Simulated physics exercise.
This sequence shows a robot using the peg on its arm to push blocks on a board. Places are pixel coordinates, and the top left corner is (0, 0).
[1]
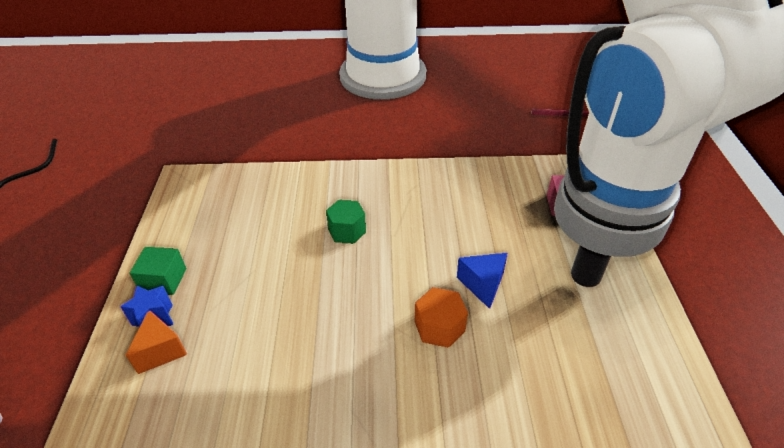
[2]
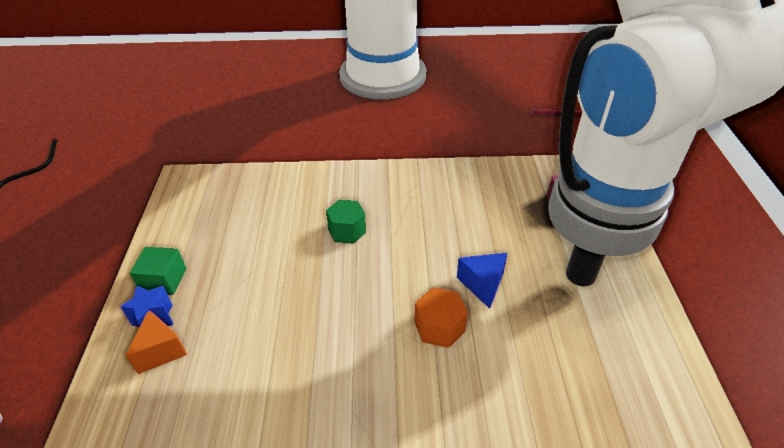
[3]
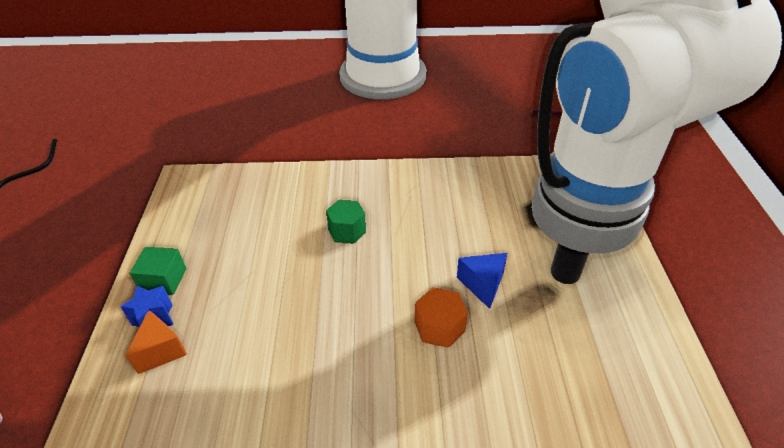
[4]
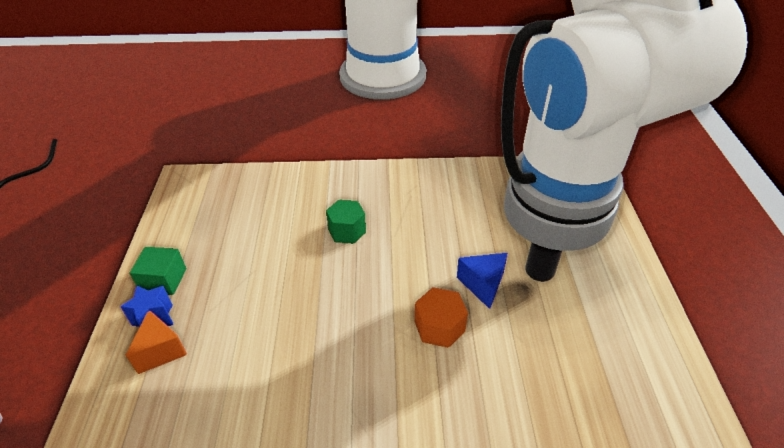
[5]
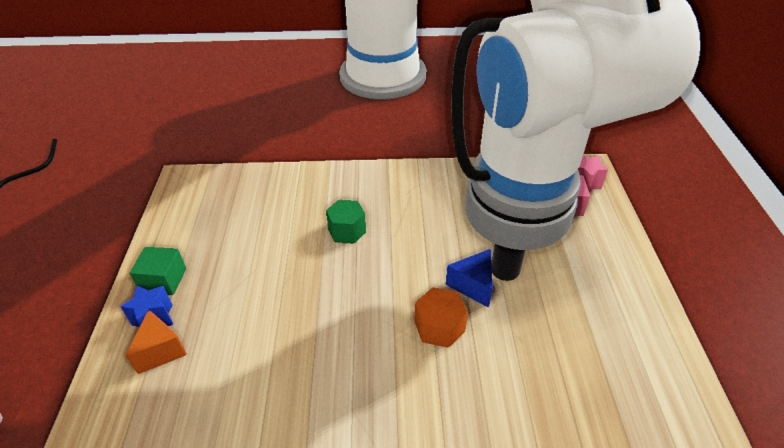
On a light wooden board scattered with green, blue and orange blocks, a white robot arm moves its black peg leftward from the right side and nudges the blue triangular block slightly left, while the other visible blocks stay still.
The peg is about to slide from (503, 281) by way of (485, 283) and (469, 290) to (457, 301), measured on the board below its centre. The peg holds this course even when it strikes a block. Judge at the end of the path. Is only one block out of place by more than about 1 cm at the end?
Going by the path, no.
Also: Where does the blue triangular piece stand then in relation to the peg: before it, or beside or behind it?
Still in front.
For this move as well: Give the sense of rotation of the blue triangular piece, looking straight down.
Short answer: Counterclockwise.
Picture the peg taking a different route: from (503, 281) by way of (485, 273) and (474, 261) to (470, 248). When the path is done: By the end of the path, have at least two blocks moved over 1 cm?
No, that is not how it ends up.
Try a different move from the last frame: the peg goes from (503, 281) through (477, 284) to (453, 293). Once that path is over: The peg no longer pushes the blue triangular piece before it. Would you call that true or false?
It is false.
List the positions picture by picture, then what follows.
The first frame shows peg's lower end at (585, 277); orange six-sided block at (441, 307); blue triangular piece at (487, 266).
The second frame shows peg at (580, 276); blocks still.
The third frame shows peg at (565, 274); blocks still.
The fourth frame shows peg at (540, 272); blocks still.
The fifth frame shows peg at (505, 271); orange six-sided block at (441, 307); blue triangular piece at (477, 267).
What follows on the original path. Halfway along, peg at (477, 276); blue triangular piece at (450, 274), turned 15° anticlockwise.
At the end, peg at (458, 291); orange six-sided block at (431, 319); blue triangular piece at (428, 287), turned 25° anticlockwise.
